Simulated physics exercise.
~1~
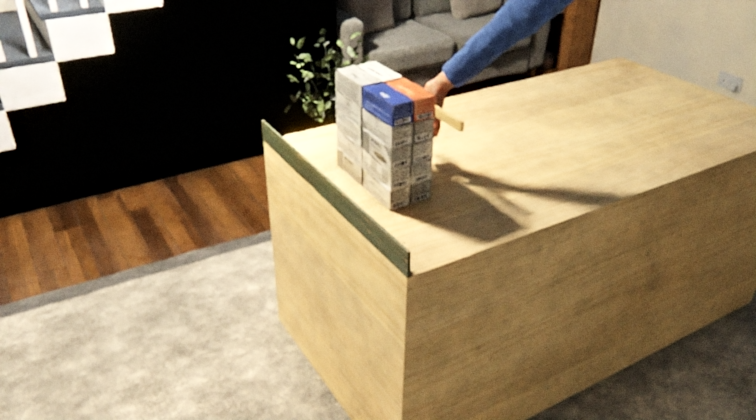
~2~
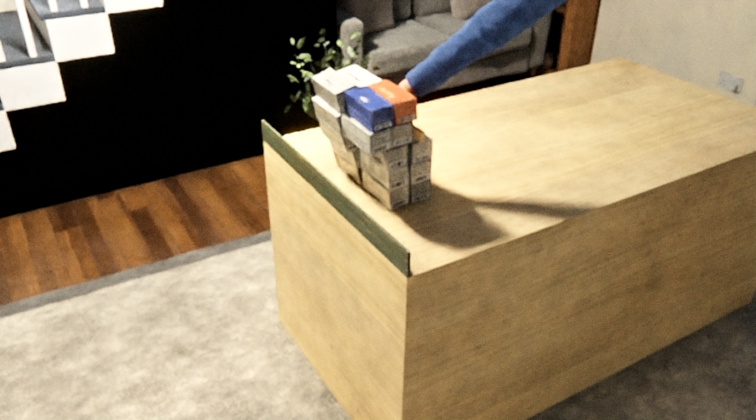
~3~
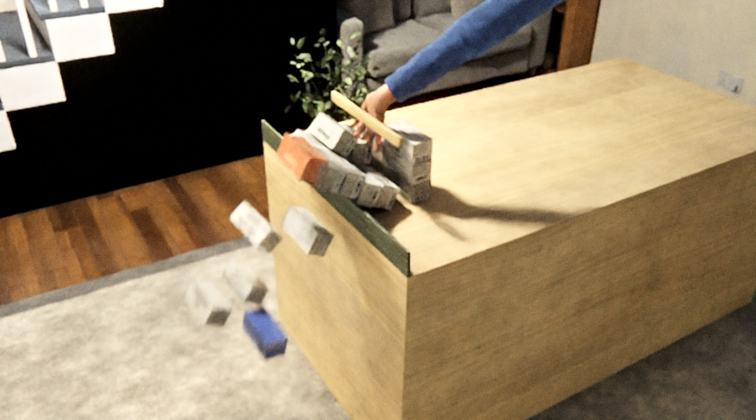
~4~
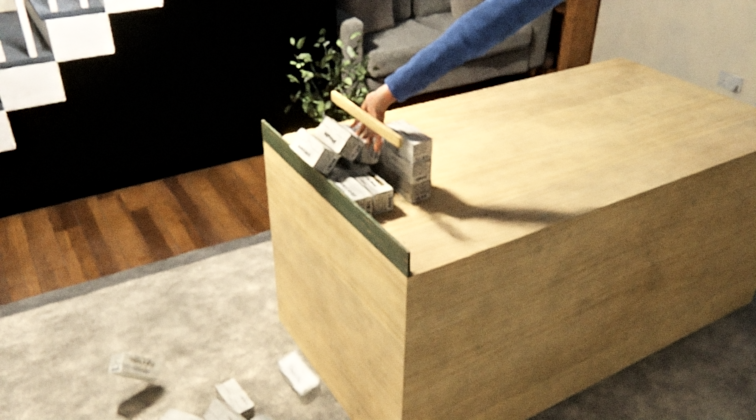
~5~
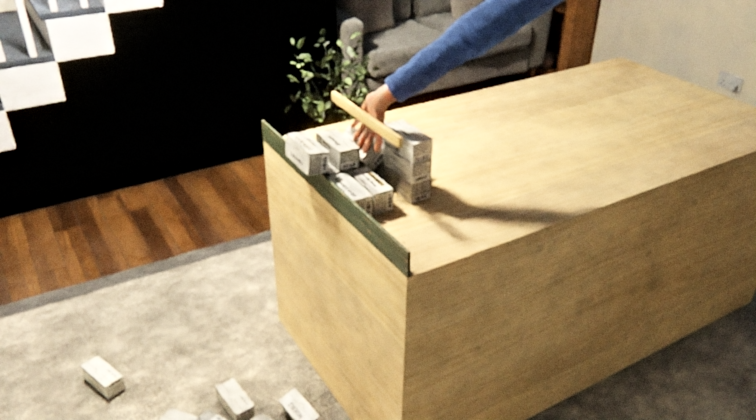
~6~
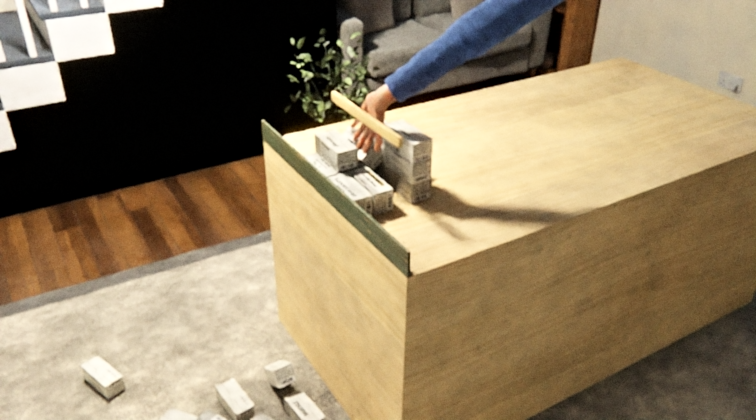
Living room with a wooden bench, a blue-sleeved arm pushing stacked packets leftward with a batten, several toppling over the low edge onto carpet.
